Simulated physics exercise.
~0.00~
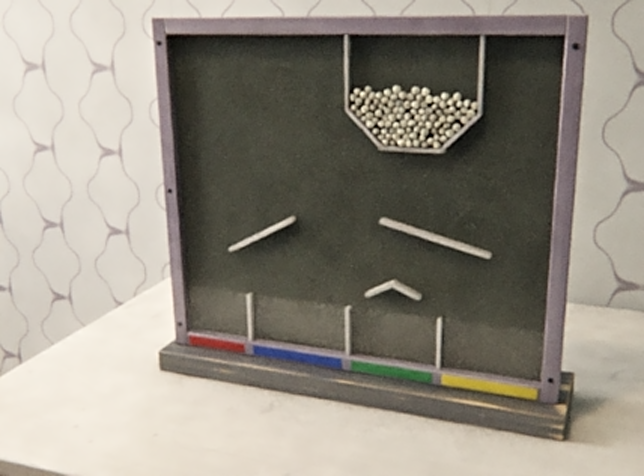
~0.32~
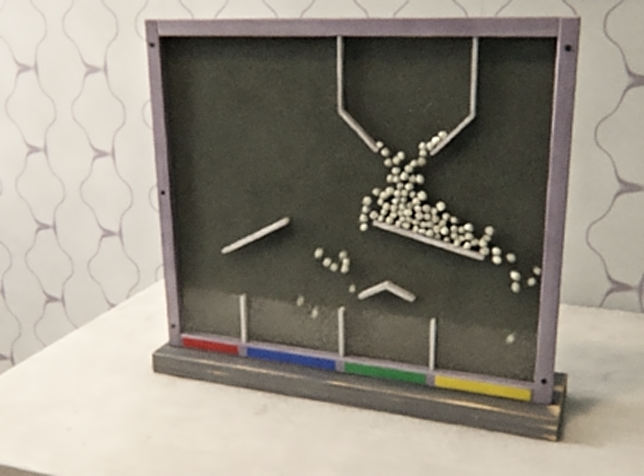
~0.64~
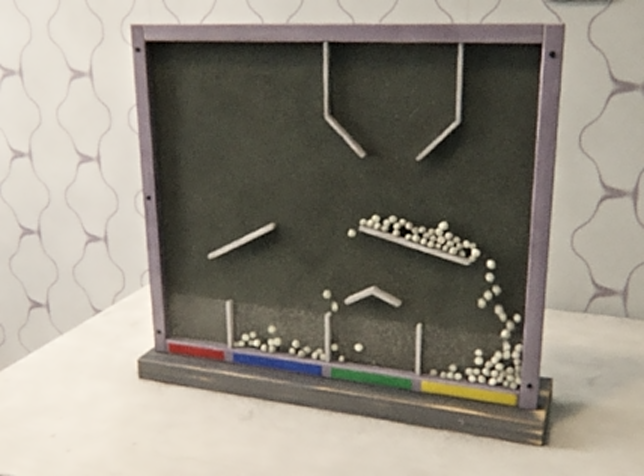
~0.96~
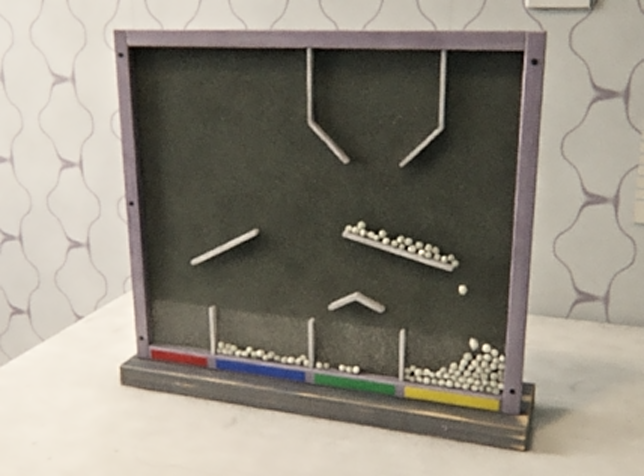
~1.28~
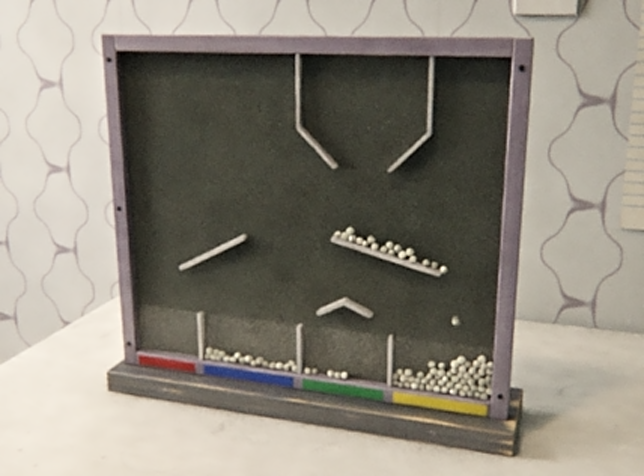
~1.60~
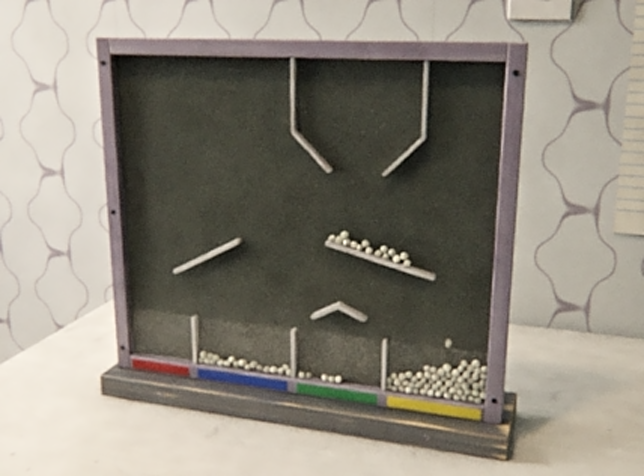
Small pale beads poured from a hopper onto sloping ledges inside an upright dark case, spilling mostly into the yellow bin, with fewer in blue and a few in green. The red bin stayed empty, and some beads remained on the right ledge.
